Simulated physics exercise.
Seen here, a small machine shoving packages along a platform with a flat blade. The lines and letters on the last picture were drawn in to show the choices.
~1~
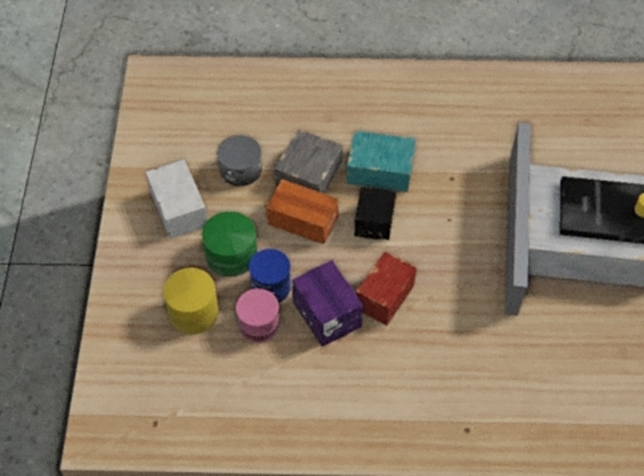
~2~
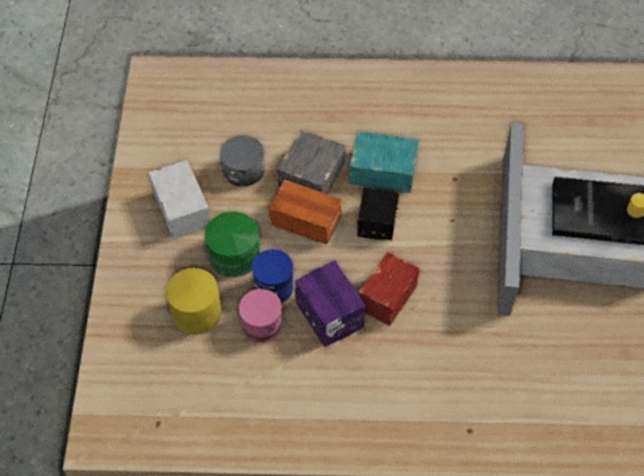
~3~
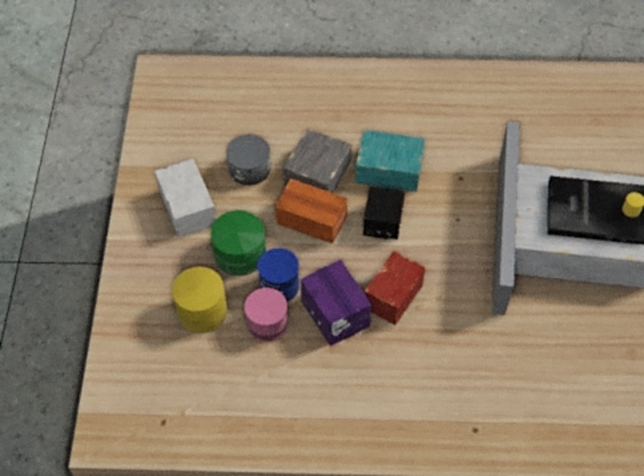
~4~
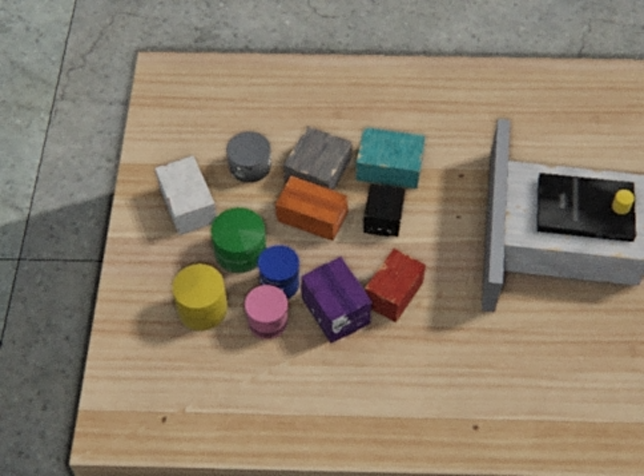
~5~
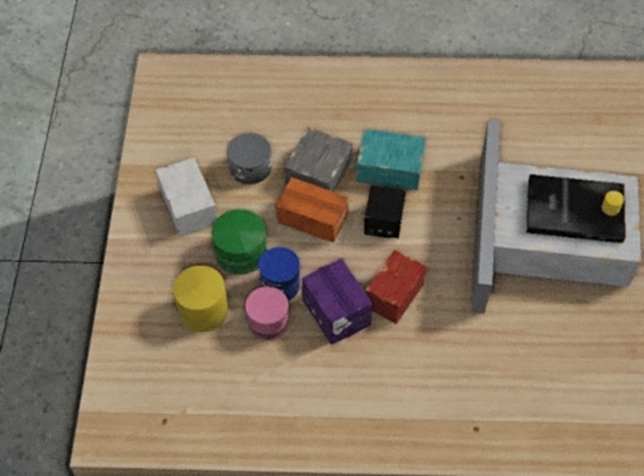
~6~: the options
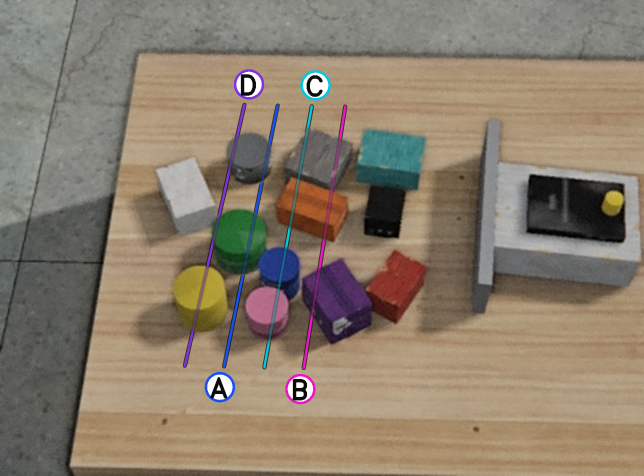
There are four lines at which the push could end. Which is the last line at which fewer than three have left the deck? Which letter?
D is the last line within the limit.
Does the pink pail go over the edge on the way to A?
No.
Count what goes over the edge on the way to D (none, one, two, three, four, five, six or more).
Two.
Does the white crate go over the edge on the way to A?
No.
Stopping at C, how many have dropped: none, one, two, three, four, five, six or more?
By then, none.
On the marked copy, A at (253, 225); B at (326, 227); C at (290, 226); D at (217, 224).
Following D. Soon after the start, robot (469, 205); purple parcel (310, 307); turquoise crate (359, 159).
Later, robot (369, 203); white crate (156, 197); grey pail (166, 150).
In the end, robot (295, 201); white crate over the edge; grey pail over the edge; two fallen.
As for the rest, A is within the limit but short; B is within the limit but short; C is within the limit but short.
